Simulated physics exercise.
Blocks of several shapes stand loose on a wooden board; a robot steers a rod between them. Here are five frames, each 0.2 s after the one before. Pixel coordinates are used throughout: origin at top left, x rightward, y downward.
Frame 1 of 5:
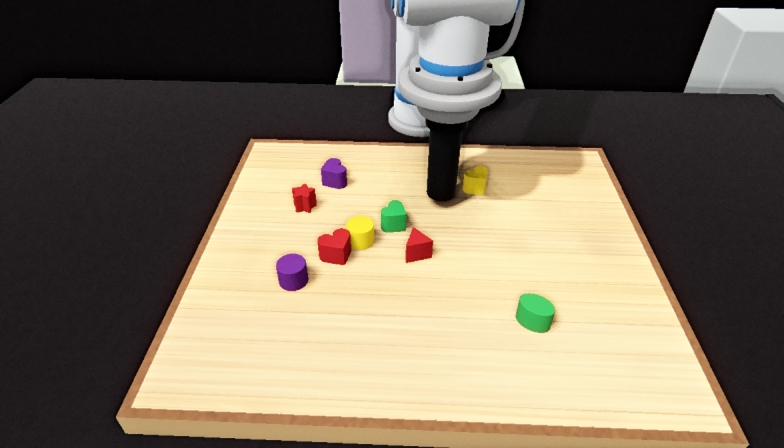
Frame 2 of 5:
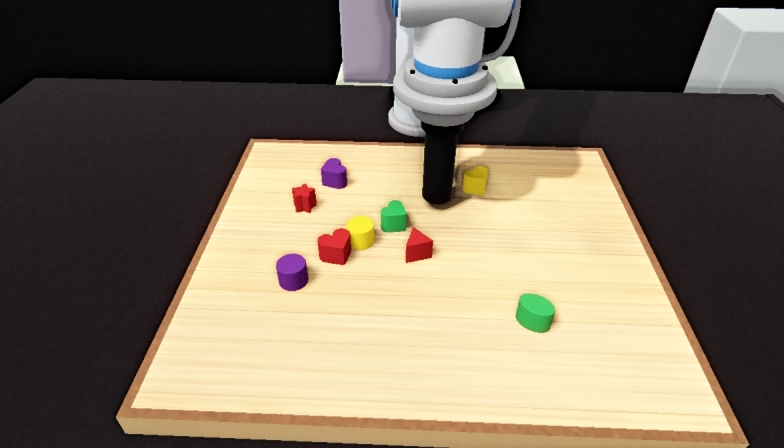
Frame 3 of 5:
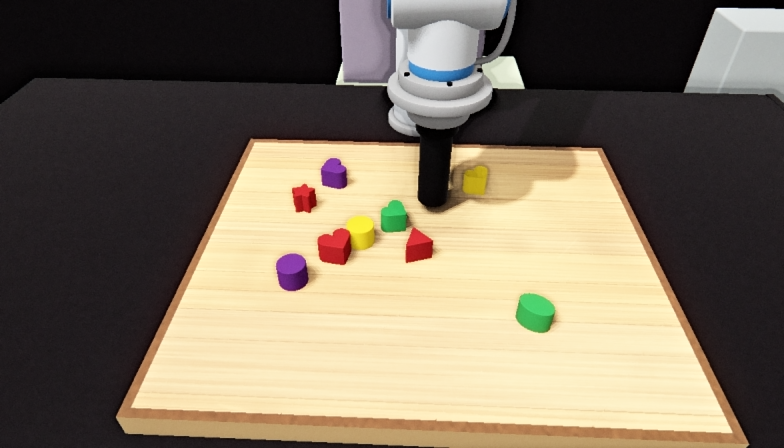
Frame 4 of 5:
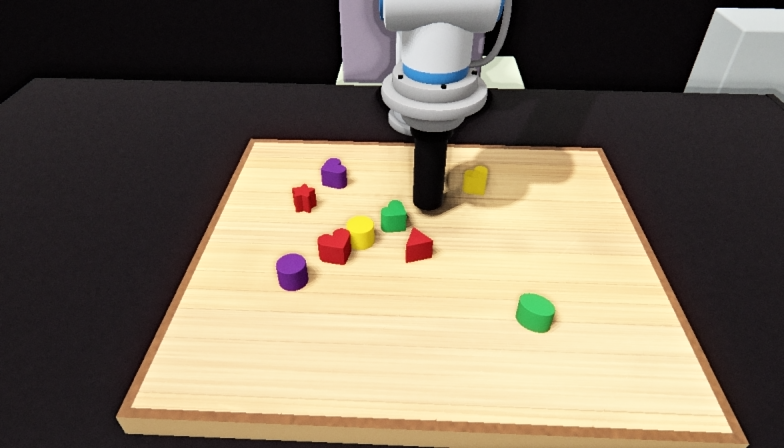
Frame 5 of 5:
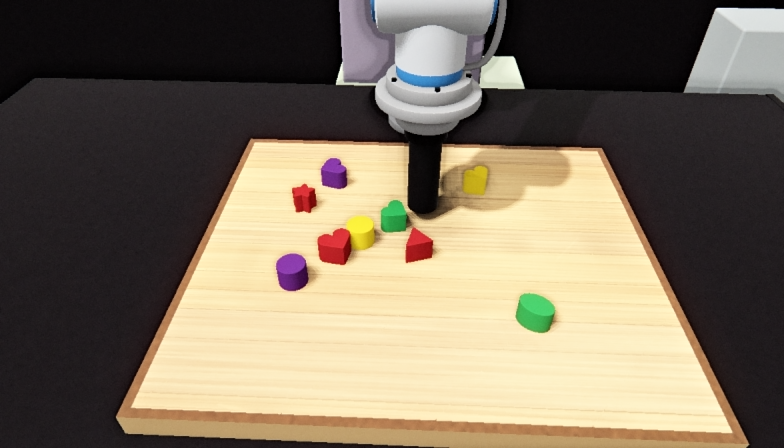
A robot arm moves its black rod slightly left above the board, touching no blocks.
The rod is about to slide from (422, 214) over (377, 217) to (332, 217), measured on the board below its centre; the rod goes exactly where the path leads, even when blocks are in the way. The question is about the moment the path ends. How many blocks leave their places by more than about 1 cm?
I think only one will be displaced.
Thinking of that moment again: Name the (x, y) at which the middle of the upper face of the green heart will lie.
The middle of its top is at (377, 216).
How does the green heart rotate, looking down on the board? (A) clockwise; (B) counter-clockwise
(B)
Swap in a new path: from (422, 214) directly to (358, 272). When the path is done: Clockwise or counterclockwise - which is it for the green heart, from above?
Twists clockwise.
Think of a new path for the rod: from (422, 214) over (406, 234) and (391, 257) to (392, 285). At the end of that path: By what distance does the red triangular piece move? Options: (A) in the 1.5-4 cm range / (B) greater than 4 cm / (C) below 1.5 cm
Choice A: In the 1.5-4 cm range.
On the path given first. One third of the way, rod (391, 207); green heart (379, 214), turned 60° anticlockwise.
Two thirds of the way, rod (360, 208); yellow circular block (359, 226); green heart (377, 216), turned 75° anticlockwise.
At the end, rod (331, 208); red star still; yellow circular block (359, 226); green heart (377, 216), turned 75° anticlockwise.
